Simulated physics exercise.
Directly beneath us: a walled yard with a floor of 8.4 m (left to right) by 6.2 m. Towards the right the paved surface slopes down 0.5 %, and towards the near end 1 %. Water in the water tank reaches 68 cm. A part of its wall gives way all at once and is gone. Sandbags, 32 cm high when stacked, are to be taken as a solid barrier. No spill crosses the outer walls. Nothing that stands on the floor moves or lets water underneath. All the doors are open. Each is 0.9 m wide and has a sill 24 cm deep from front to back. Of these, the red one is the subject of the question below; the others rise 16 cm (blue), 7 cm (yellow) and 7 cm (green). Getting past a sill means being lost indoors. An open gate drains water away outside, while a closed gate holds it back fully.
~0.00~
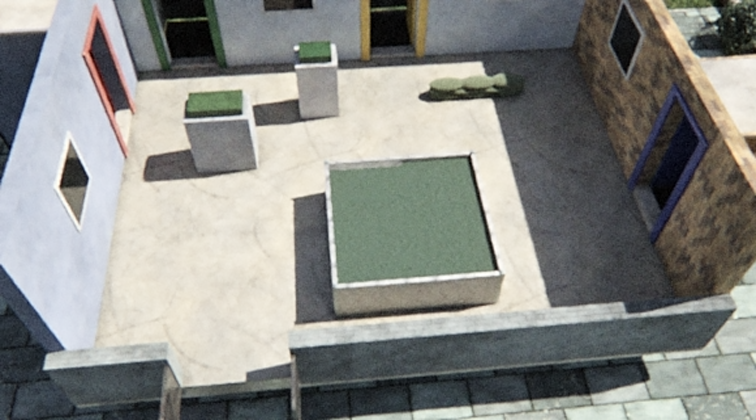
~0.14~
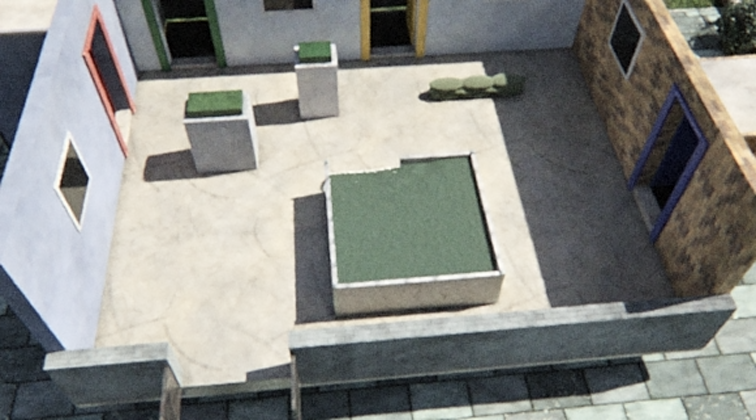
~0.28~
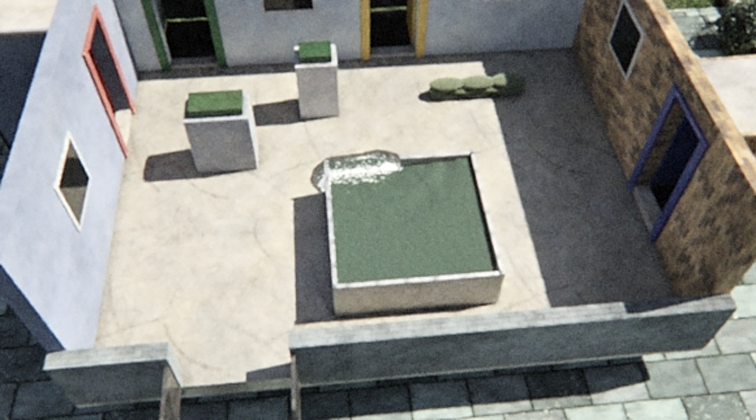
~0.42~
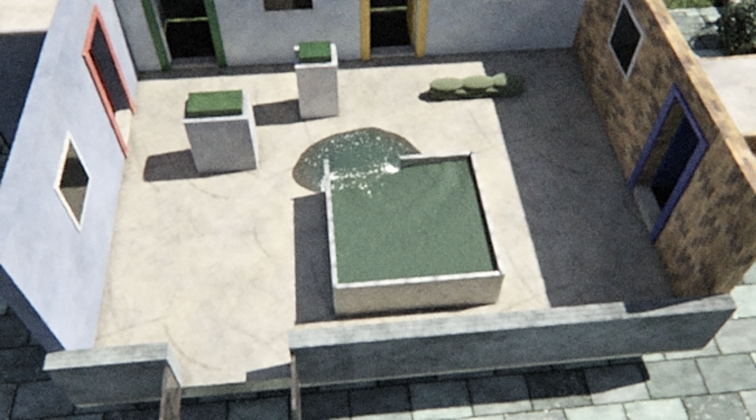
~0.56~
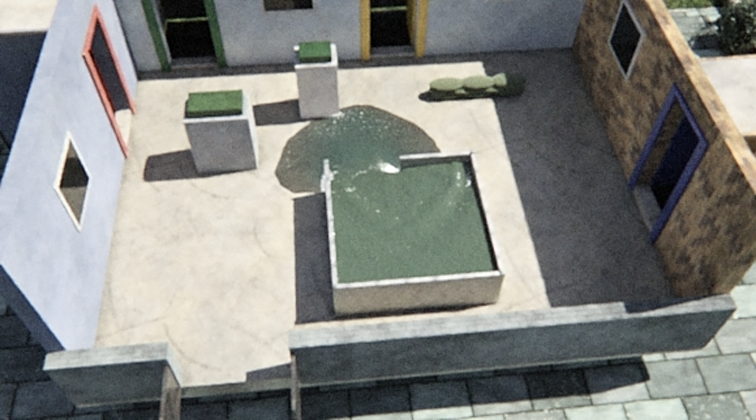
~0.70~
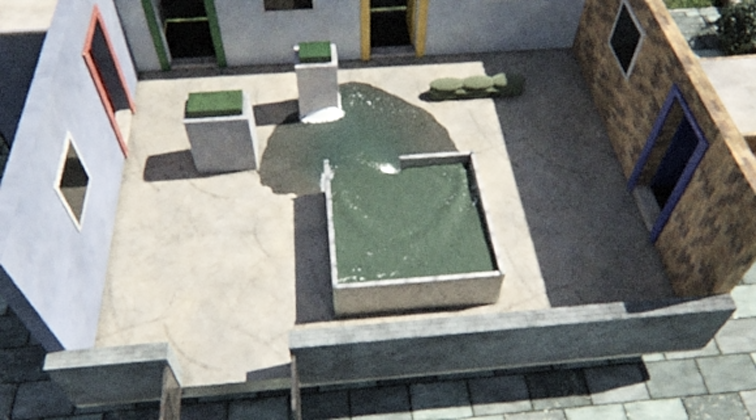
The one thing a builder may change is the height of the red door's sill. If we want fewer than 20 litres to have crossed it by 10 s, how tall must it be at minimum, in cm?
It needs to be roughly 12 cm tall.
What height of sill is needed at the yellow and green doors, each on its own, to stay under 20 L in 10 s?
About 24 cm at yellow and about 13.0 cm at green.
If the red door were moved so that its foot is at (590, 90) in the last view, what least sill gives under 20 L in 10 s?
You'd want it roughly 11.0 cm high.
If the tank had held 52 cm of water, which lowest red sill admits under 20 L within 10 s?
Something near 8.0 cm should do.
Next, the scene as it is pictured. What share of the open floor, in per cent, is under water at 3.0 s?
40 %.
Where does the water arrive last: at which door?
Door: Blue.
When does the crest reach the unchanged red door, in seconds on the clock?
Peak: Close to 3.4 s.
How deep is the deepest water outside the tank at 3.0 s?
I'd estimate roughly 27 cm.
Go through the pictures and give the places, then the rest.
In the first picture, still water, 68 cm deep, in the water tank at (409, 218); the red door at (112, 89) is dry.
In the second picture, water pours out on the far side and has run 0.4 m, to a hidden place; about 9 cm deep outside, 68 cm at the back.
In the third picture, the gap is on the far side, the front 0.8 m out at (374, 153); the back of the water tank holds 68 cm.
In the fourth picture, water pours out on the far side and has run 1.4 m, to (364, 131); about 8 cm deep outside, 68 cm at the back.
In the fifth picture, the front is at (345, 111), 1.9 m from the gap on the far side; 3.6 m2 of floor is wet, 68 cm left at the back.
In the sixth picture, water pours out on the far side and has run 2.6 m, to (345, 85); about 5 cm deep outside, 67 cm at the back; 2.6 m in a straight line remain to the red door at (112, 89).
After 1.4 s water covers 20 % of the floor, deepest (39 cm) near (326, 124); it has not reached the red door.
After 3.0 s water covers 40 % of the floor, deepest (27 cm) near (326, 124); 17 cm at the red door, 1 litre in over its 13 cm sill.
After 10.0 s water covers 95 % of the floor, deepest (10 cm) near (657, 329); 8 cm at the red door, 13 litres in over its 13 cm sill.
At the red door as built, the water arrived by 2.2 s and peaked near 17 cm at 3.4 s.
With a sill of 11 cm, 27 litres would have come in within the 10 s; with 15 cm, 5 litres. So under 20 litres takes about 12 cm.
